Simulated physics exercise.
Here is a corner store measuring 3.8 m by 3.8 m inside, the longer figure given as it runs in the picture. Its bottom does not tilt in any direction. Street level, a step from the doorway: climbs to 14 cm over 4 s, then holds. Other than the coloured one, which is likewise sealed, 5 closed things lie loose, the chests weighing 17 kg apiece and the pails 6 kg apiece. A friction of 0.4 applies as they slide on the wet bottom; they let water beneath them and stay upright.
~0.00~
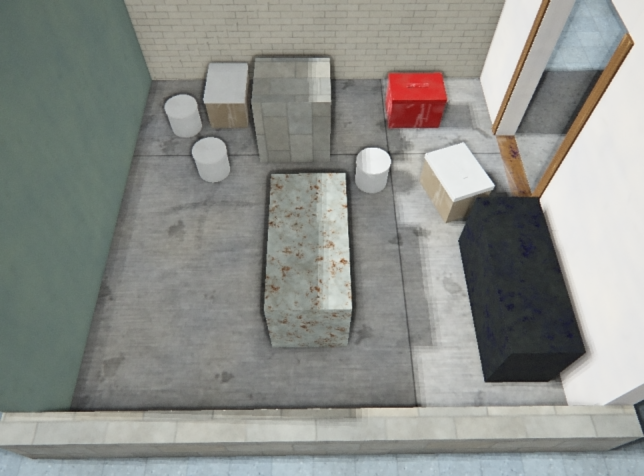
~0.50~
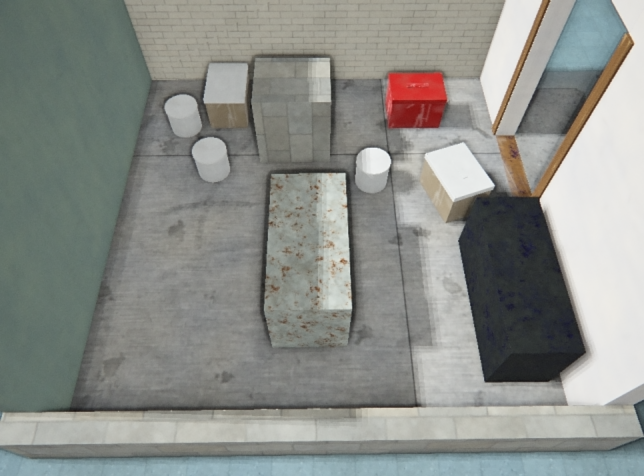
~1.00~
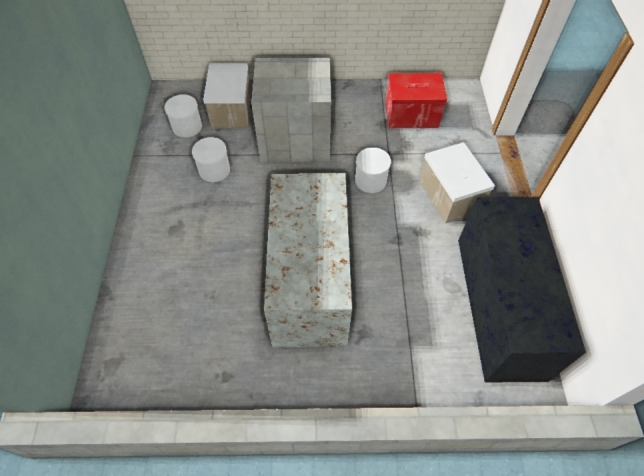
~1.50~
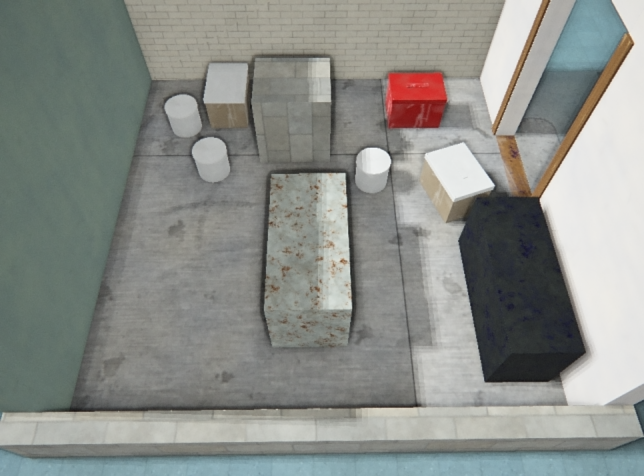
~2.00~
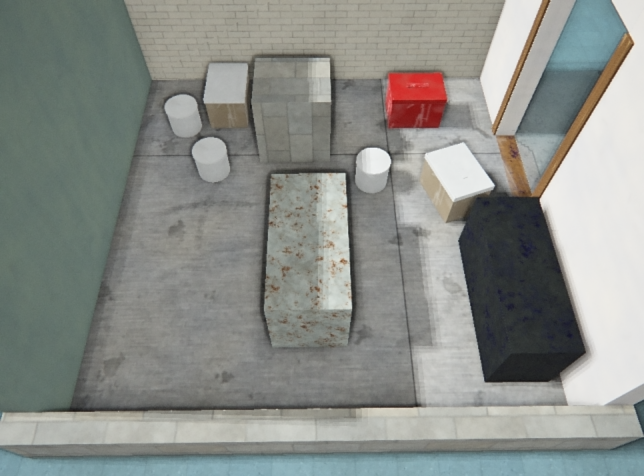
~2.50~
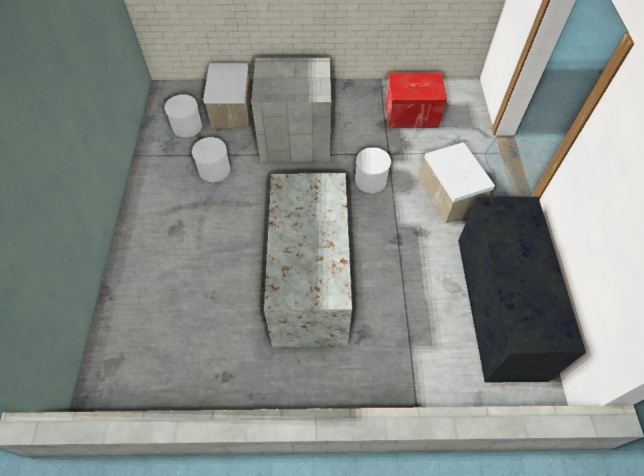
Bluish water outside a small walled room shifts slightly in tone, and in the last view the brown strip at the doorway on the right is covered, while the red chest, pale boxes, cylinders and dark block stay still.
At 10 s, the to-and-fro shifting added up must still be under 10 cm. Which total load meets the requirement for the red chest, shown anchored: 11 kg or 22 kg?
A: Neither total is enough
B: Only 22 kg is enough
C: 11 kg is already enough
The answer is B.
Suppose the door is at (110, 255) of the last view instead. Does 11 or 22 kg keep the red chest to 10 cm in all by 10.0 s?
In that case the smaller load will do.
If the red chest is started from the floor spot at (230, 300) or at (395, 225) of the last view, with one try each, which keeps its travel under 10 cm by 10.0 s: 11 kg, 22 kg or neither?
Taking the two spots in turn, both keep it, then only the heavier keeps it.
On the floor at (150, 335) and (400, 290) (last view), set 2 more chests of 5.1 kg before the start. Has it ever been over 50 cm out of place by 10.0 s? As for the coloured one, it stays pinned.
Order as asked: Stays within / goes beyond.
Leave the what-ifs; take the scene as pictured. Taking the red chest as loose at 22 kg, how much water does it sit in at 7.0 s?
Around 5 cm.
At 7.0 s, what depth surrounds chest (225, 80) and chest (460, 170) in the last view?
I'd estimate 2 cm for the first and 5 cm for the second.
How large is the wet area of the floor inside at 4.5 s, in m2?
About 2.5 m2.
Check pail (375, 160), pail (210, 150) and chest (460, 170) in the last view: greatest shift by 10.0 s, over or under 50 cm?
In that order: More, less, more.
After 3.5 s the red chest would be 0 cm from its start with 11 kg and 0 cm from its start with 22 kg; 0 cm of water round it then.
After 4.5 s the red chest would be 3 cm from its start with 11 kg and 0 cm from its start with 22 kg; 3 cm of water round it then.
After 7.0 s the red chest would be 39 cm from its start with 11 kg and 0 cm from its start with 22 kg; 5 cm of water round it then.
After 10.0 s the red chest would be 52 cm from its start with 11 kg and 0 cm from its start with 22 kg; 6 cm of water round it then.
